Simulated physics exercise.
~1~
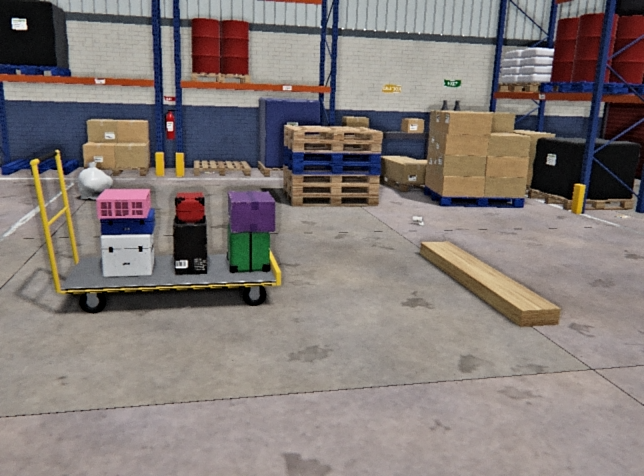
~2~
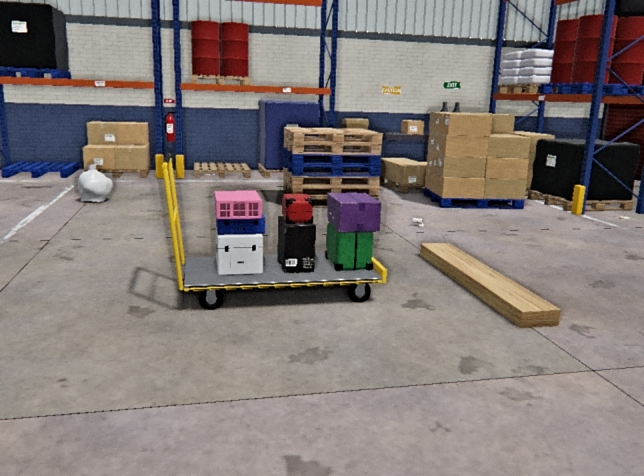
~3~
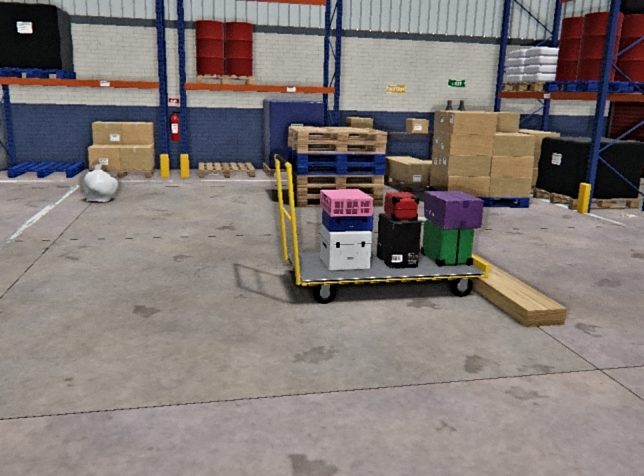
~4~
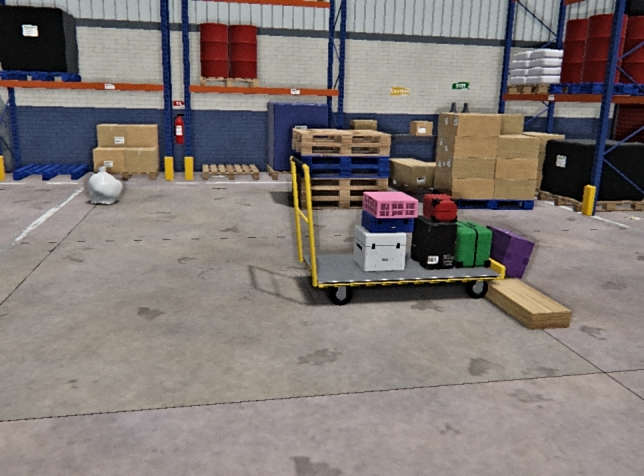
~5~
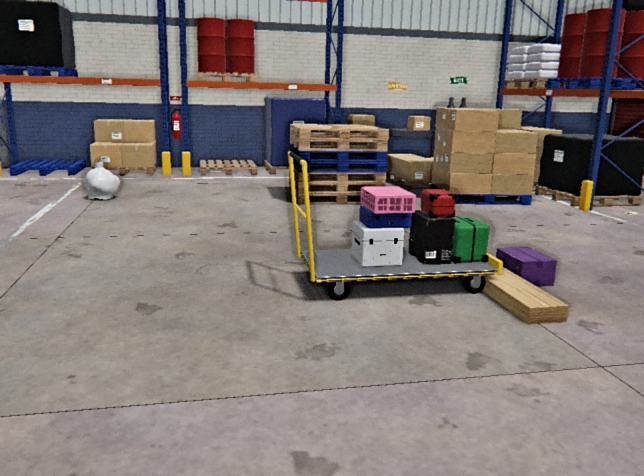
In a warehouse, a loaded flat cart rolls right, stops at a kerb, and the purple carton tumbles off.
